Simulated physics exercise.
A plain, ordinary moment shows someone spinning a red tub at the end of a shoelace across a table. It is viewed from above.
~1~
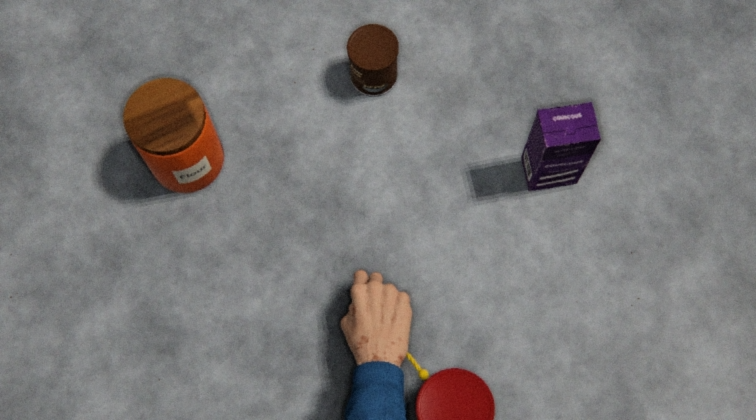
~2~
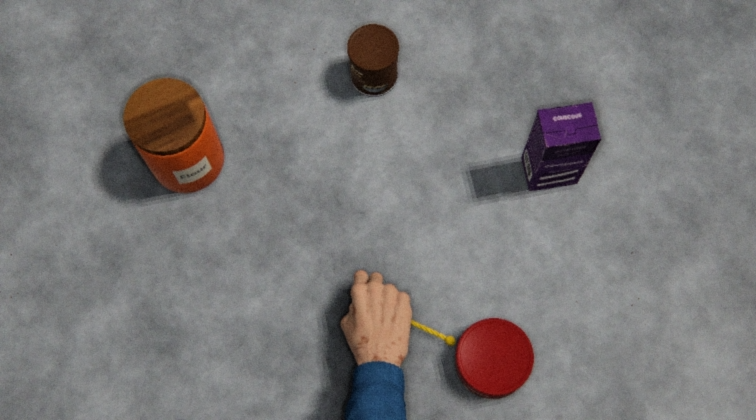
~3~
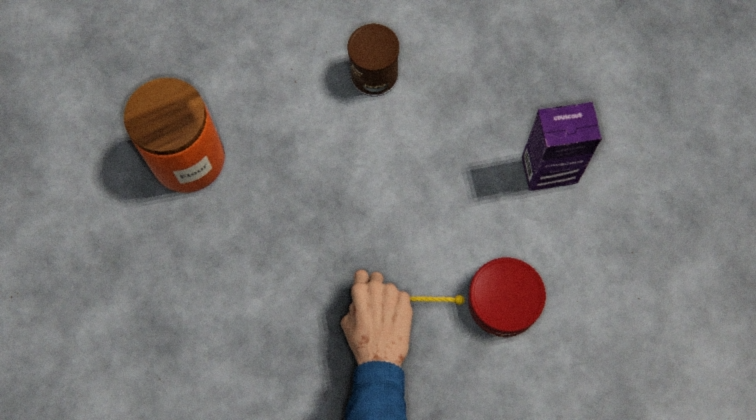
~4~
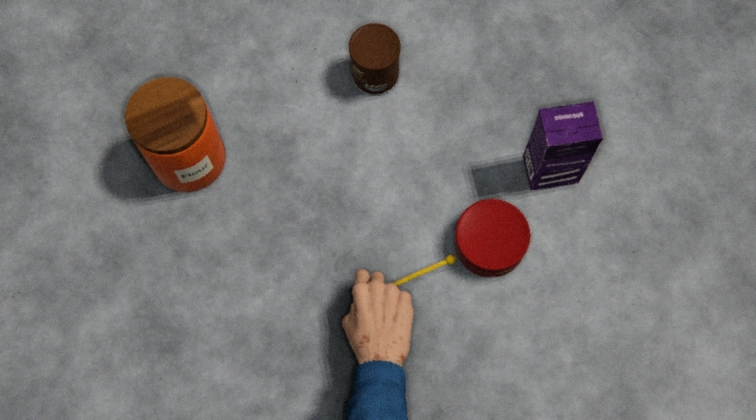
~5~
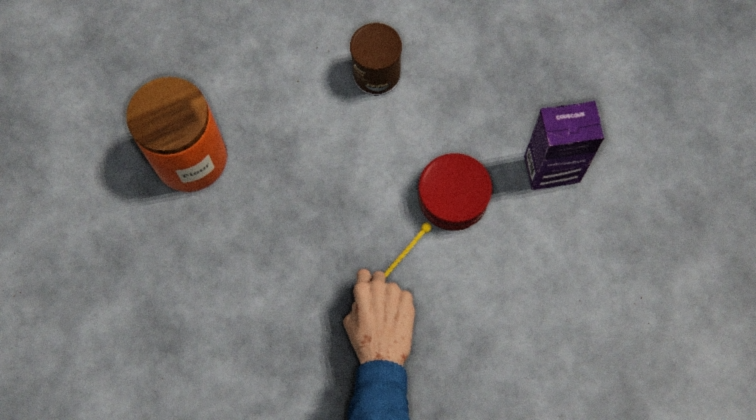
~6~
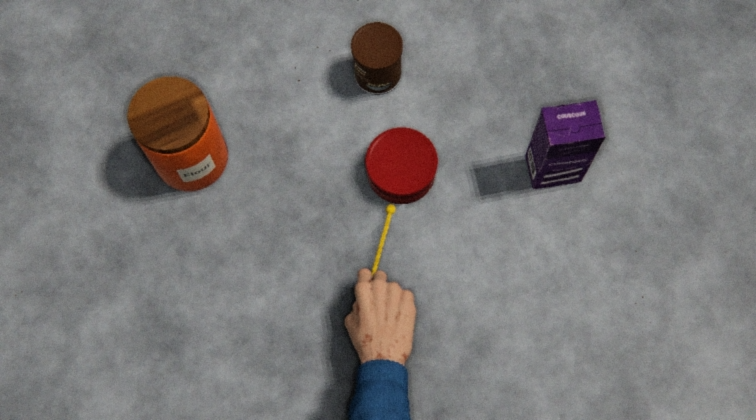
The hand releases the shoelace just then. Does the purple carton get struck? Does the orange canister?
The purple carton does not get struck. The orange canister does get struck.
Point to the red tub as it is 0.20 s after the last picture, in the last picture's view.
About (261, 146).
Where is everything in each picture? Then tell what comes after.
Red tub (456, 407); purple carton (569, 124); orange canister (163, 114); brown tin (373, 47), in the first picture.
Red tub (495, 356), in the second picture.
Red tub (508, 294), in the third picture.
Red tub (493, 234), in the fourth picture.
Red tub (455, 187), in the fifth picture.
Red tub (402, 160); purple carton (574, 122); orange canister (168, 112); brown tin (377, 45); going round anticlockwise, in the sixth picture.
Then, 0.08 s on from there, tub near (285, 156).
Then, 0.20 s on from there, tub near (261, 146); orange canister pushed aside.
In the end, tub near (266, 147); orange canister pushed aside. The purple carton remains clear and the orange canister takes the knock.
